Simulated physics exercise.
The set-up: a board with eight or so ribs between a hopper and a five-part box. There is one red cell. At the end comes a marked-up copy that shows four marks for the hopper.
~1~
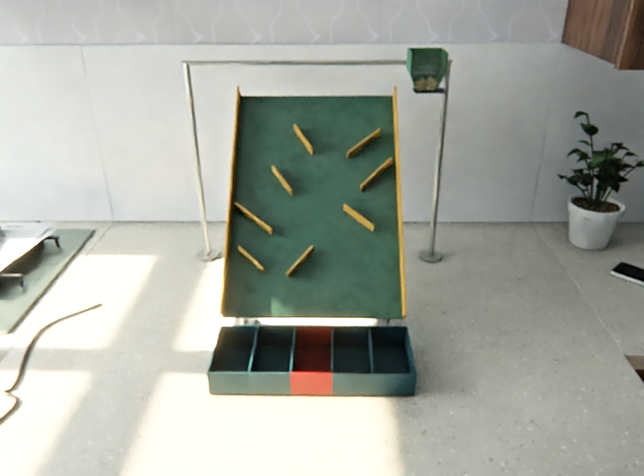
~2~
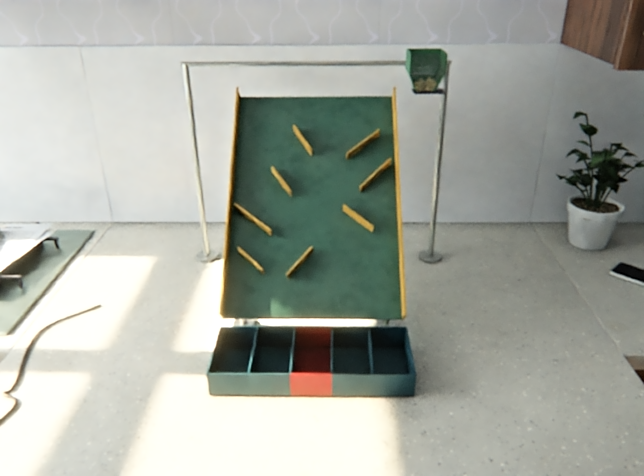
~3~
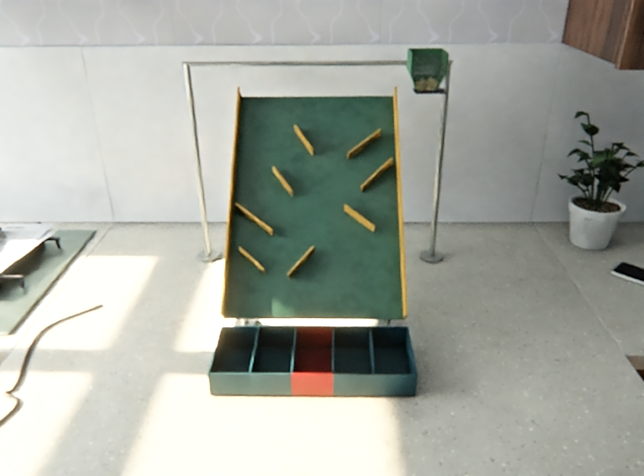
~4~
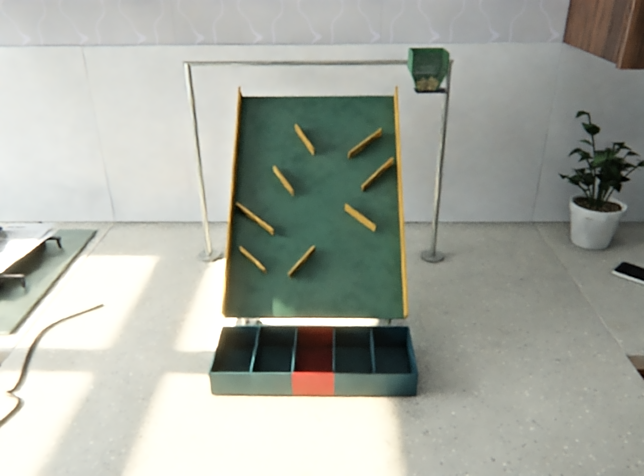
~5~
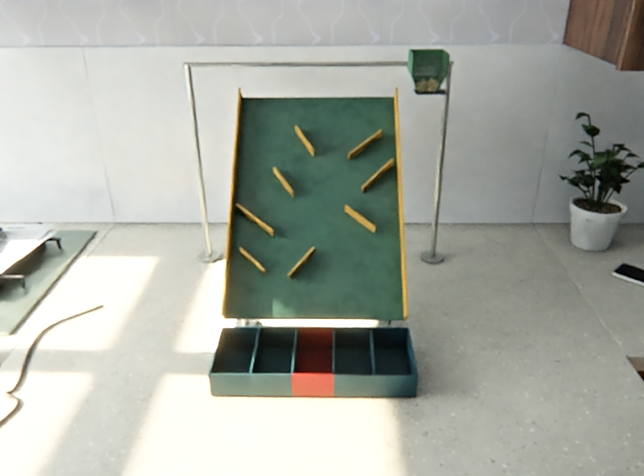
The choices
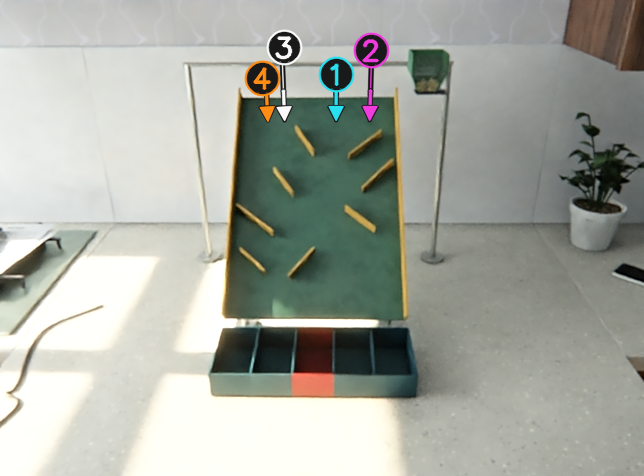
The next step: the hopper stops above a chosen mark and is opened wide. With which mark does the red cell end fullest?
Best: 1.
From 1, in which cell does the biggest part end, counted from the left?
It is the third one.
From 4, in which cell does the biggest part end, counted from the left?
The second from the left.
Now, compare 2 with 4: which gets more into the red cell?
2.
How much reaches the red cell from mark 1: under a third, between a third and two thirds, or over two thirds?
Between a third and two thirds.
On the marked copy, mark 1 meets the board at (336, 115); mark 2 meets the board at (369, 115); mark 3 meets the board at (284, 115); mark 4 meets the board at (267, 116).
With 1, close to half in the red cell, close to a third in other cells, a small share outside the box.
With 2, close to a quarter in the red cell, close to two thirds in other cells, only a few held on the board.
With 3, only a few in the red cell, all but a few in other cells.
With 4, only a few in the red cell, all but a few in other cells, a small share held on the board.
